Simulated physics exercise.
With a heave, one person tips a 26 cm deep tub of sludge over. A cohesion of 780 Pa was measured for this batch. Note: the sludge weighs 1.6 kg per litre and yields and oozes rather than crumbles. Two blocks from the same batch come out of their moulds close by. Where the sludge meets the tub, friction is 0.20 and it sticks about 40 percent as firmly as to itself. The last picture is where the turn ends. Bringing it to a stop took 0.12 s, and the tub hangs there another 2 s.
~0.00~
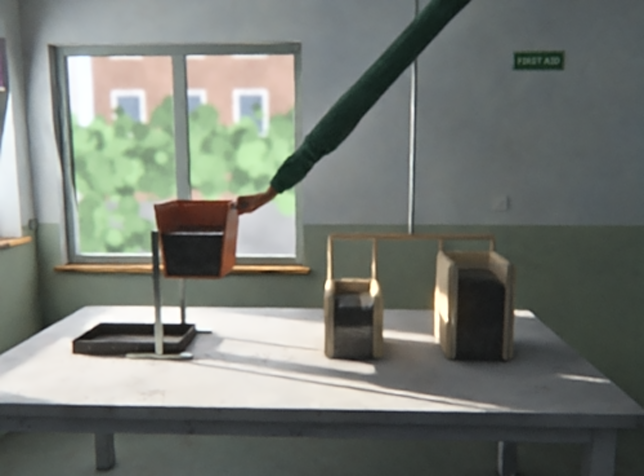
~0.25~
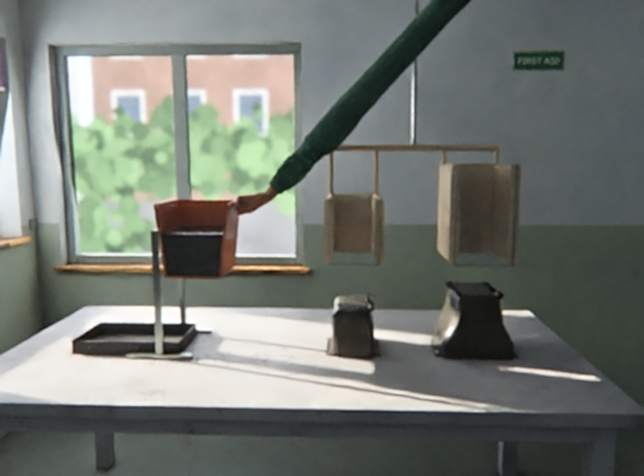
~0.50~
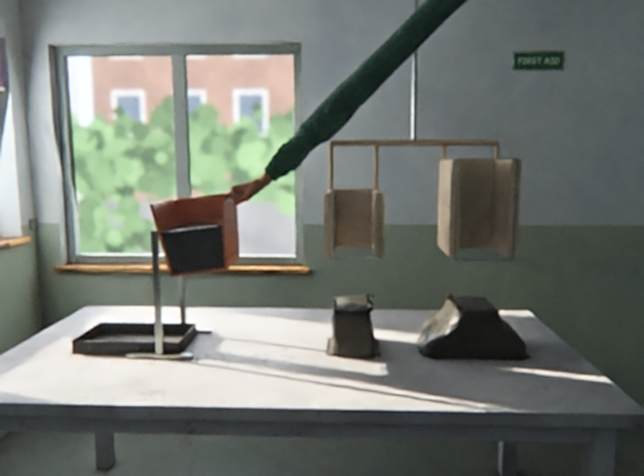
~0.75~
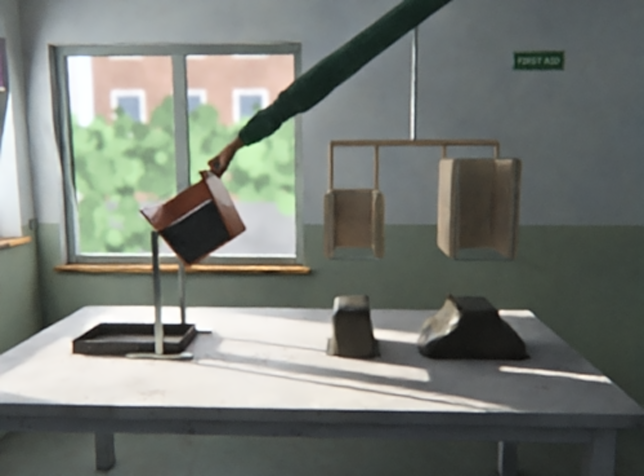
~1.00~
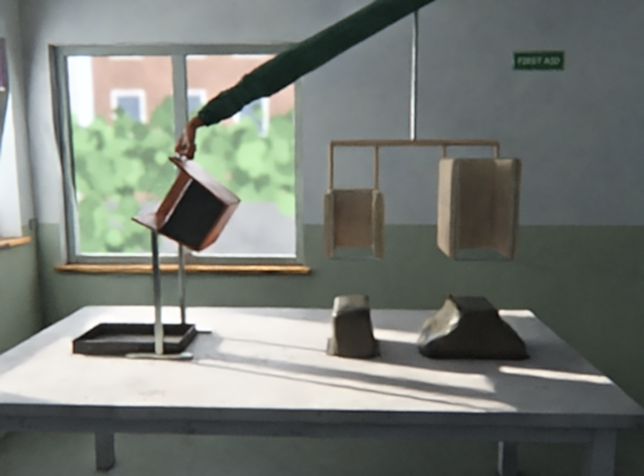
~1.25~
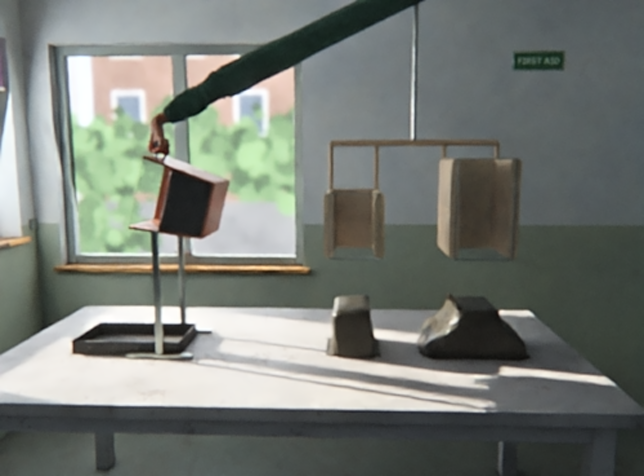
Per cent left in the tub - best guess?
Best guess: 100 %.
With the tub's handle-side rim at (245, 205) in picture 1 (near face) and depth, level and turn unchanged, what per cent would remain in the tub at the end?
Some 100 per cent, I reckon.
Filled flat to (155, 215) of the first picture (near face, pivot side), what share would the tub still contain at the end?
100 %.
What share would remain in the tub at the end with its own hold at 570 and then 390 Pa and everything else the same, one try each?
Respectively 100 % and 95 %.
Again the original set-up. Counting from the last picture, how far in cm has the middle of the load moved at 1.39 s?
About 0 cm.
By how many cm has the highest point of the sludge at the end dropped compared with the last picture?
About 0 cm.
By 1.39 s, the tub is at 76 degrees and holds 100 %.
By 1.56 s, the tub is at 76 degrees and holds 100 %.
By 1.73 s, the tub is at 76 degrees and holds 100 %.
By 1.90 s, the tub is at 76 degrees and holds 100 %.
By 3.25 s, at the end, the tub is at 76 degrees and holds 100 %.
